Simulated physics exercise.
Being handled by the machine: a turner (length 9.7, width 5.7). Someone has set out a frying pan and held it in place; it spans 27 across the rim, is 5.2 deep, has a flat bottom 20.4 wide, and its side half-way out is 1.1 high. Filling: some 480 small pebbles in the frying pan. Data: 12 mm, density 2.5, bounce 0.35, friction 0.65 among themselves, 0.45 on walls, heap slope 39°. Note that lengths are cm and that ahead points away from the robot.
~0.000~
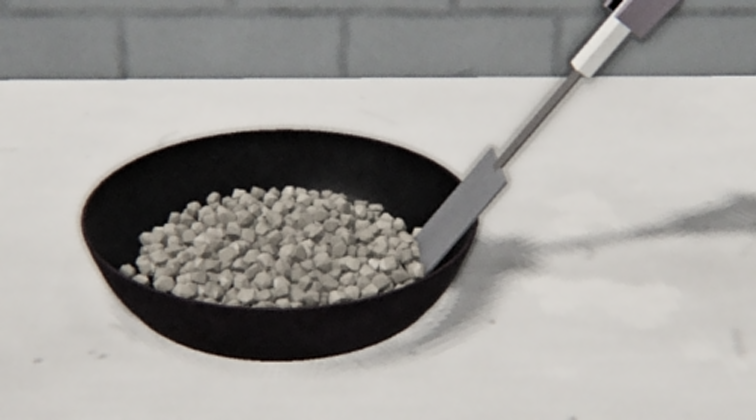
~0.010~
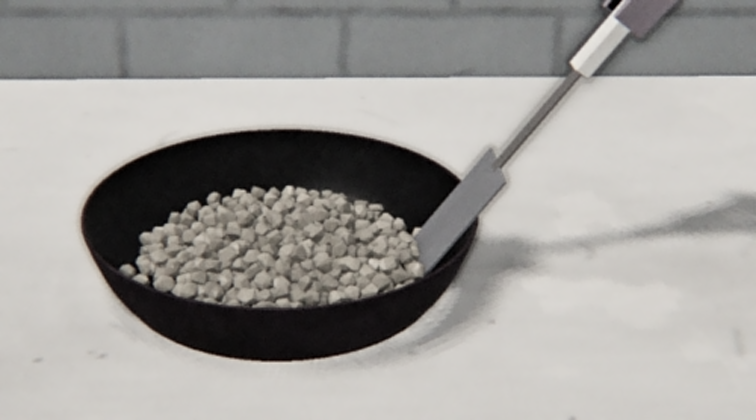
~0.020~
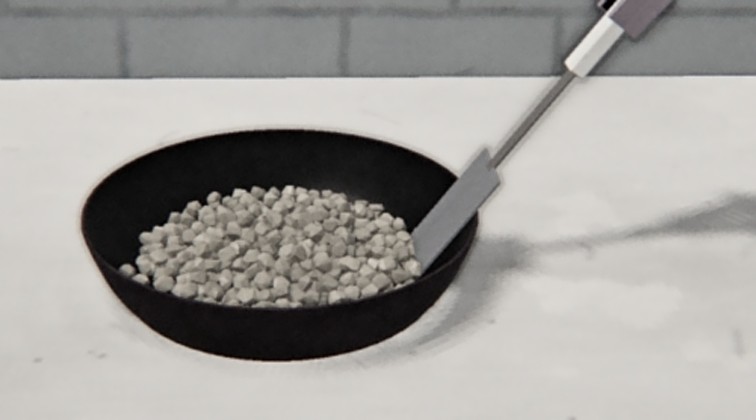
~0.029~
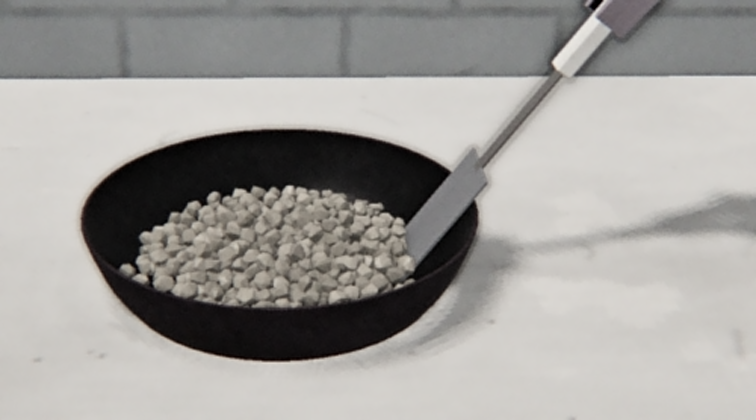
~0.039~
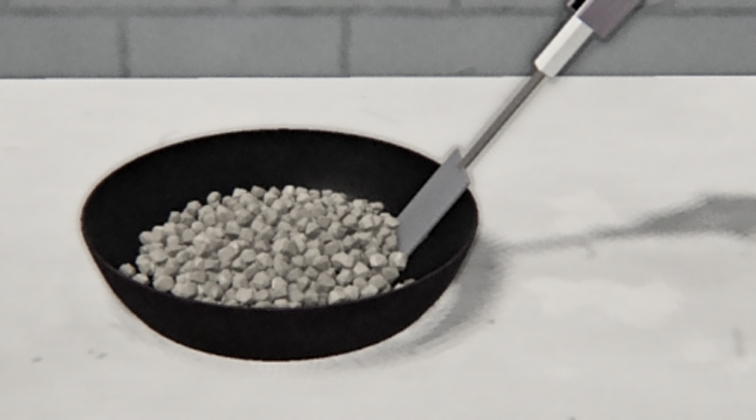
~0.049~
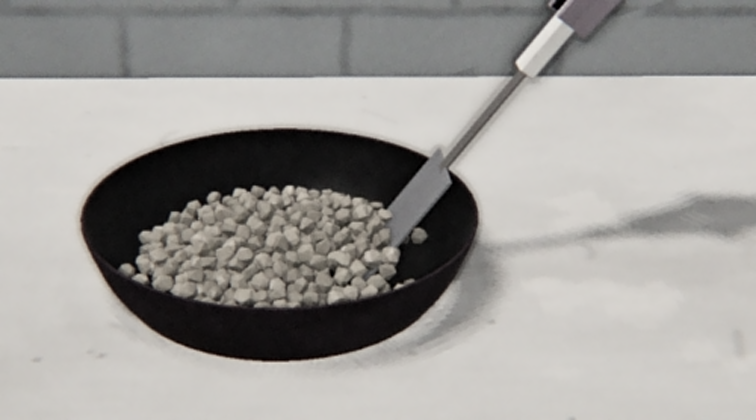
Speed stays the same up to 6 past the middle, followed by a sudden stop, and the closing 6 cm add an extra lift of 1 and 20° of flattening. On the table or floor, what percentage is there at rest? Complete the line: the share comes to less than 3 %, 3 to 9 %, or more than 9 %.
The share comes to less than 3 %.
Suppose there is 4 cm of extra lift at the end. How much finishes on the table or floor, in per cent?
Result: Approx. 10 %.
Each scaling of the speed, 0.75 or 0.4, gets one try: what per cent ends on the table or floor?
I'd say near 0 and then near 0 per cent.
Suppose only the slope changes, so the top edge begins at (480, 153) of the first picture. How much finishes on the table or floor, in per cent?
I'd estimate around 5 per cent.
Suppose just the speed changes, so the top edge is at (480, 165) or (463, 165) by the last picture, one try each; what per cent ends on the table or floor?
Roughly 0 per cent, then roughly 0 per cent.
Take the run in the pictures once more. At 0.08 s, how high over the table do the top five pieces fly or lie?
6 cm.
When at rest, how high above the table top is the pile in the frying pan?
Near 6.0 centimetres high.
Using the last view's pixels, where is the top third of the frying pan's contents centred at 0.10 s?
Centre: Roughly (264, 231) in the last picture.
After 0.08 s, sloping 54°, highest piece 7 above the table; 476 in the frying pan.
After 0.10 s, sloping 49°, highest piece 8 above the table; 476 in the frying pan.
After 0.32 s, sloping 34°, highest piece 6 above the table; 473 in the frying pan, 1 on the table or floor, 2 on the blade or in flight.
After 1.37 s, sloping 34°, highest piece 6 above the table; 472 in the frying pan, 4 on the table or floor.
In the end, 472 in the frying pan, 4 on the table or floor. That is 1 % on the table or floor.
